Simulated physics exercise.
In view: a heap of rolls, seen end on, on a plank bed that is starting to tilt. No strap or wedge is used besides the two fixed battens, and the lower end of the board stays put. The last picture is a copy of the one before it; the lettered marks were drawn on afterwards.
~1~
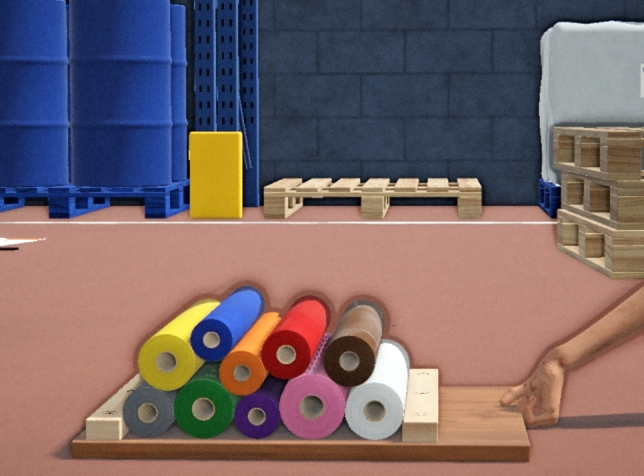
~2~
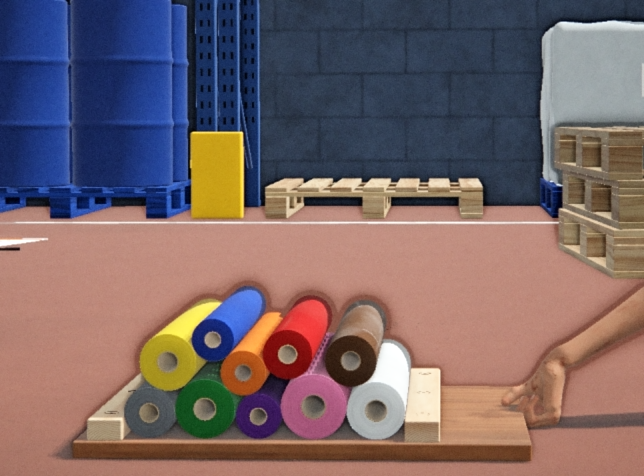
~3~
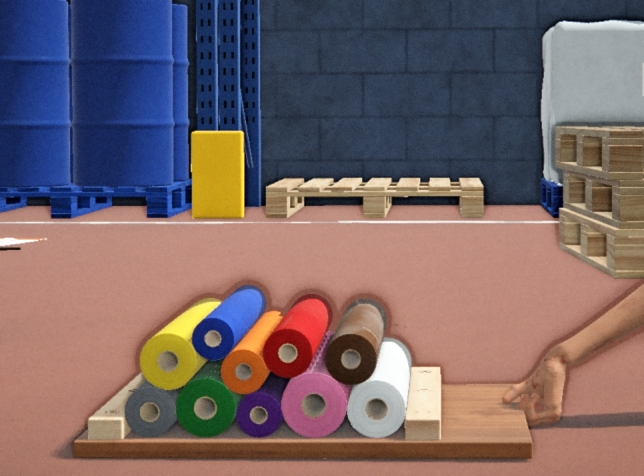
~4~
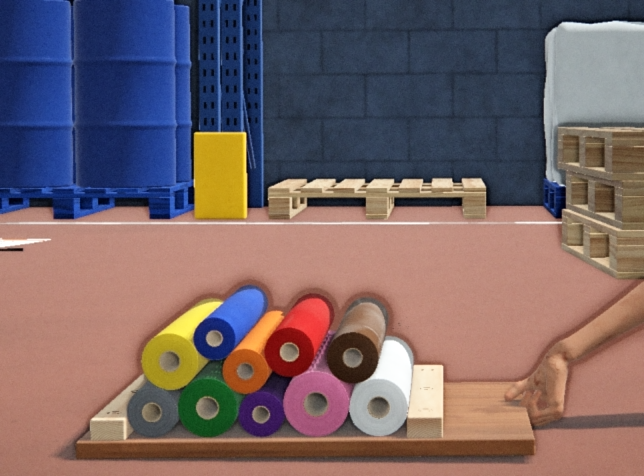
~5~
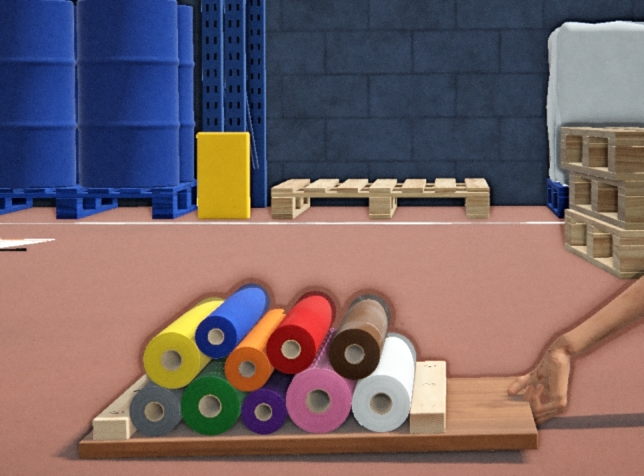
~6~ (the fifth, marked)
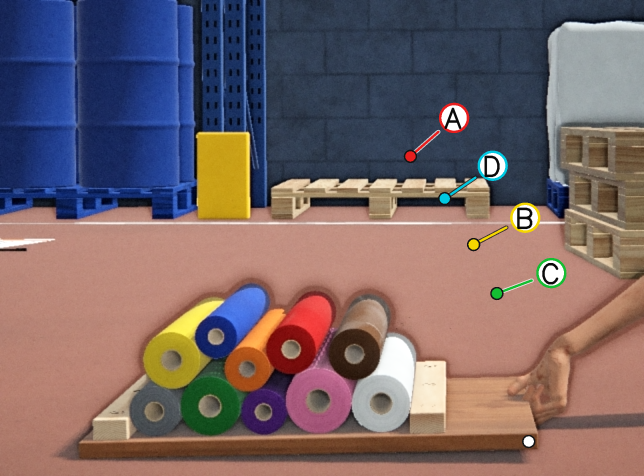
The camera drifts very slightly left in a warehouse, looking level across a reddish floor towards blue drums, a yellow block and wooden pallets by a dark wall. In front, yellow, blue, orange, red and brown rolls lie above grey, green, purple, pink and white ones, between pale blocks on a wooden board. The whole view slides a touch rightward, while a hand at right stays on the board and the rolls keep their places.
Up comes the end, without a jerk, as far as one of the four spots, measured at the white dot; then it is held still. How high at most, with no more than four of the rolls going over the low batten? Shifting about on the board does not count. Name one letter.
Stop at D.
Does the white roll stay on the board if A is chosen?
The white roll: Yes.
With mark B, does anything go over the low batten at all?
Yes, at B.
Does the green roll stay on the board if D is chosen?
Yes, with D.
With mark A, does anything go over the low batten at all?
At A: Yes.
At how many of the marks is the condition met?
Three of them.
On the marked copy, A at (410, 156); B at (474, 245); C at (497, 294); D at (445, 199); the white dot at (529, 441).
Following D. Soon after the start, board at 19°.
Later, board at 34°.
In the end, board at 34°, two over the low batten (yellow, blue).
As for the rest, A five over the low batten; B two over the low batten (yellow, blue); C two over the low batten (yellow, blue).
